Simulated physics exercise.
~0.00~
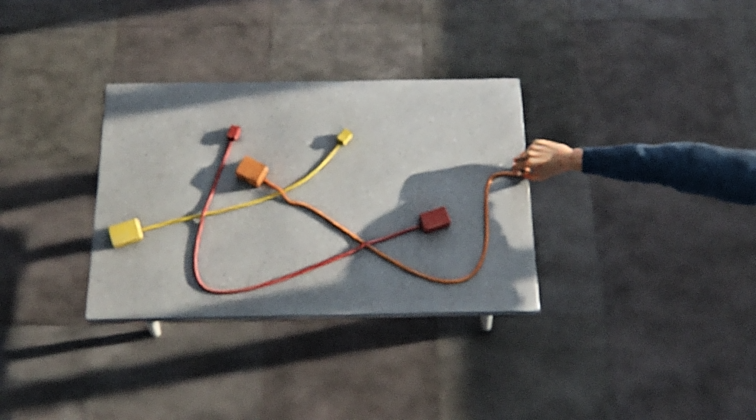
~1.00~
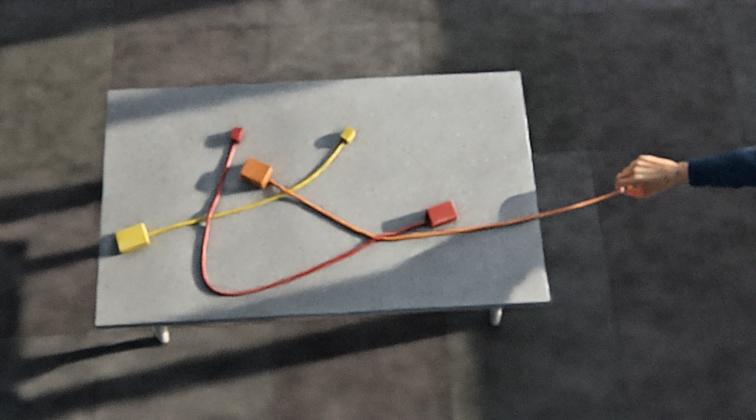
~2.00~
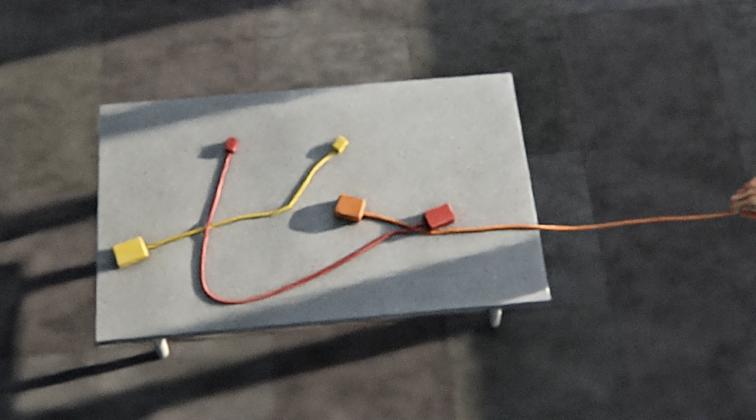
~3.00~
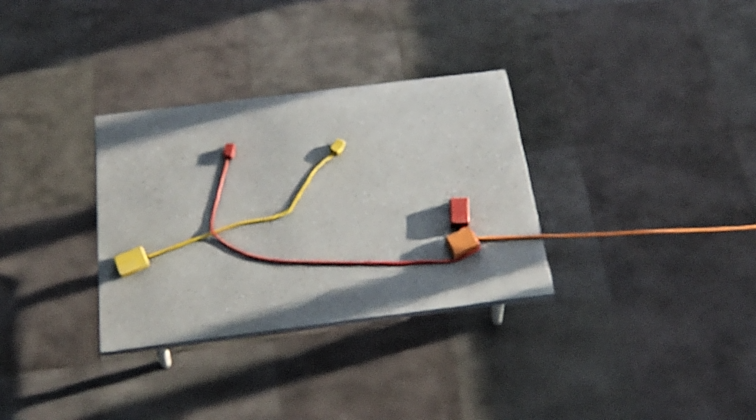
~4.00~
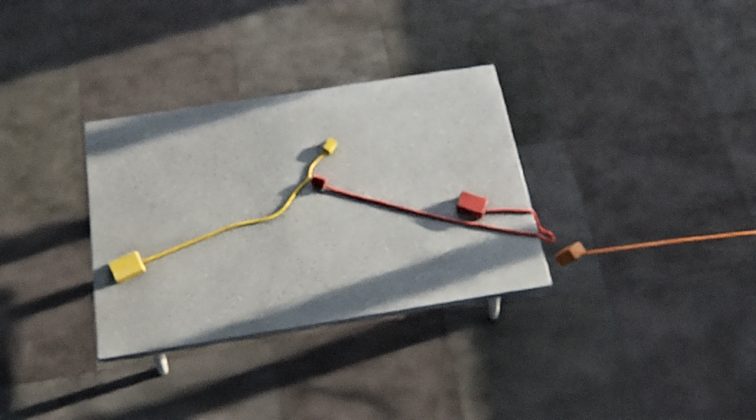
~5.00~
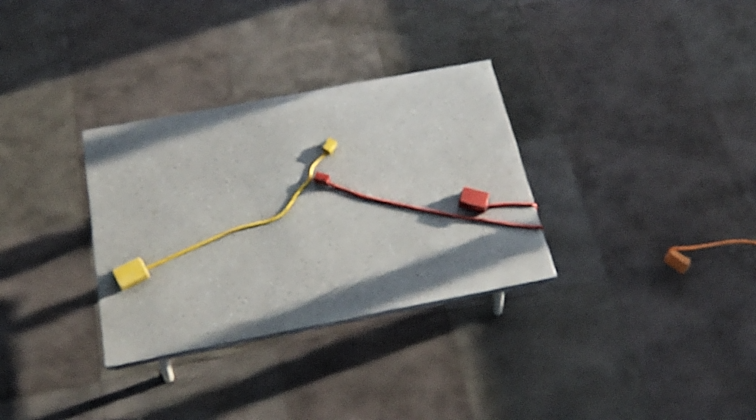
A hand pulls the orange cord off the table's right edge, dragging the red cord rightward.
